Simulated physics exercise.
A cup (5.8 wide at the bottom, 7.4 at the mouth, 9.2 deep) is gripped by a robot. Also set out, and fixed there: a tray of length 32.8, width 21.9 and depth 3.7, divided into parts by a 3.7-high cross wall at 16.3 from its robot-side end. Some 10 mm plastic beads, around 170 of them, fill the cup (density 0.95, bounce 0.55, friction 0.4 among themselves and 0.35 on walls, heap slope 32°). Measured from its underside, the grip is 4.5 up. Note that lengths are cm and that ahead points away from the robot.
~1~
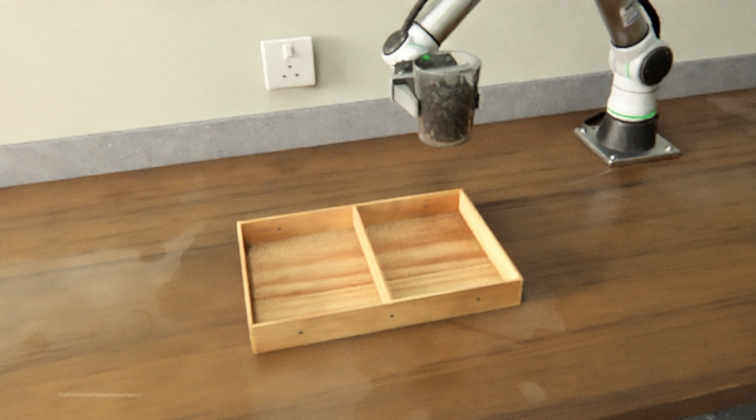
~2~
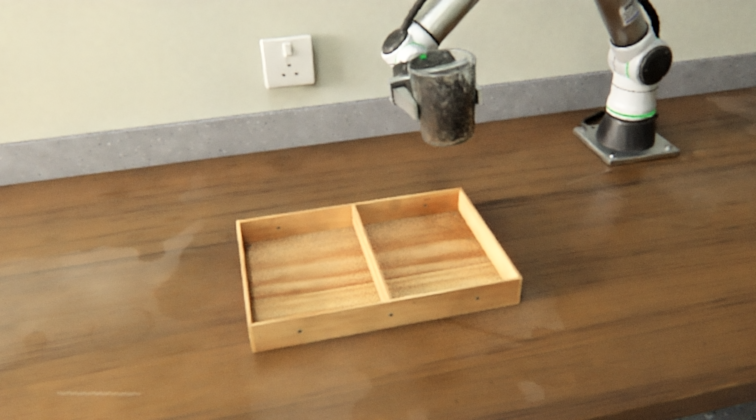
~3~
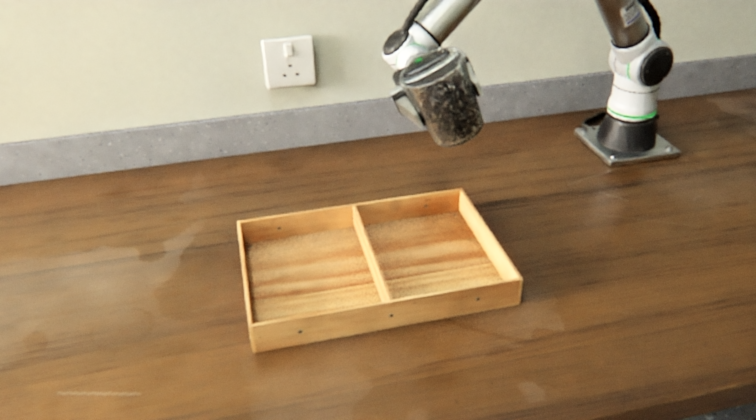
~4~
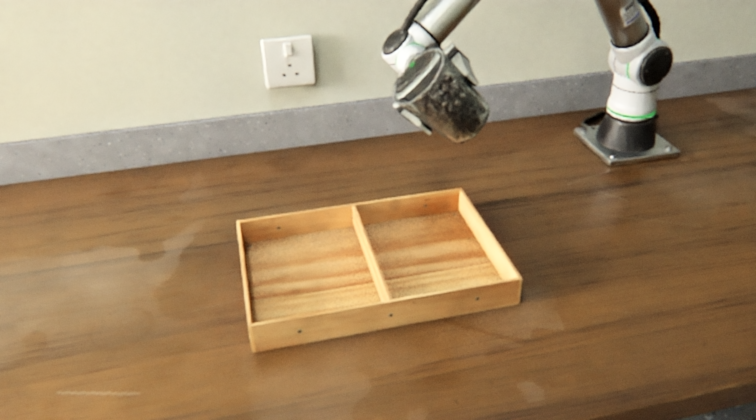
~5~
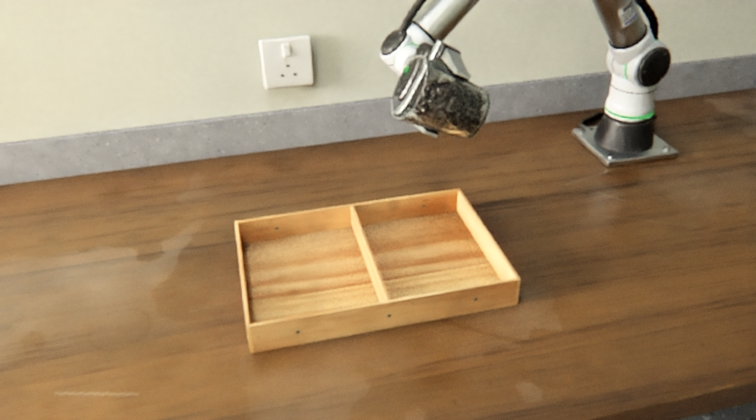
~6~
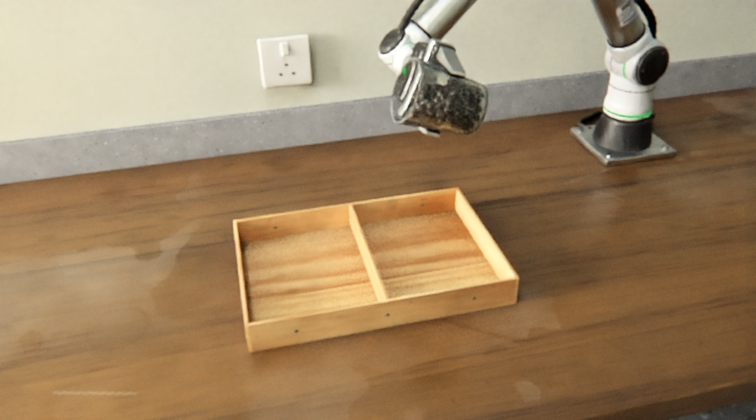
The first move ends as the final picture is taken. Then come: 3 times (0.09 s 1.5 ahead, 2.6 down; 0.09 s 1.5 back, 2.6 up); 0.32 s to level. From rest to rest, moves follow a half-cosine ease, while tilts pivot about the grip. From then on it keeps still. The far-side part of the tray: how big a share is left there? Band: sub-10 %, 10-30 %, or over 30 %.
Band: Sub-10 %.
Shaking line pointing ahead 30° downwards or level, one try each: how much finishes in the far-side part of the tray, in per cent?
5 and 30 %.
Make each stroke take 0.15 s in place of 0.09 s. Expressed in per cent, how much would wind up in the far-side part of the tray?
It would be near 0 per cent.
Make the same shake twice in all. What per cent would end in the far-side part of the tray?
Roughly 0 in a hundred.
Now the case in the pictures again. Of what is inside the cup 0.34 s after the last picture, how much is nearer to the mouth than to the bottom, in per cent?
40 per cent.
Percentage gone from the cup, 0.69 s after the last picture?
Around 5 % is out.
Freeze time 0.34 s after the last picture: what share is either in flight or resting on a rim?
I'd put it near 1 per cent.
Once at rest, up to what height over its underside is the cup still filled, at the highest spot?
Around 7.0 centimetres above the underside.
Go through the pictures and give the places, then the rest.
Cup middle at (446, 101), level; upper third of the load around (447, 97), from x 420 to 470, top at y 85; 174 in the cup, in the first frame.
Cup middle at (445, 100), tilted 6° forward; upper third of the load around (446, 98), from x 420 to 470, top at y 85, in the second frame.
Cup middle at (446, 101), tilted 23° forward; upper third of the load around (449, 96), from x 420 to 475, top at y 80, in the third frame.
Cup middle at (445, 101), tilted 45° forward; upper third of the load around (453, 94), from x 425 to 480, top at y 80, in the fourth frame.
Cup middle at (443, 101), tilted 62° forward; upper third of the load around (454, 92), from x 420 to 480, top at y 80, in the fifth frame.
Cup middle at (442, 101), tilted 68° forward; upper third of the load around (454, 94), from x 410 to 480, top at y 80; 174 in the cup, in the sixth frame.
Then, 0.34 s after the last picture, tilted 68° forward, highest piece 25 above the table; 173 in the cup, 1 in flight or on a rim.
Then, 0.69 s after the last picture, tilted 38° forward, highest piece 26 above the table; 166 in the cup, 4 in the far-side part, 4 in flight or on a rim.
Then, 1.06 s after the last picture, level, highest piece 26 above the table; 166 in the cup, 6 in the far-side part, 2 in the robot-side part.
Then, 2.11 s after the last picture, level, highest piece 26 above the table; 166 in the cup, 6 in the far-side part, 2 in the robot-side part.
Final count, 166 in the cup, 6 in the far-side part, 2 in the robot-side part. That is 3 % in the far-side part of the tray.
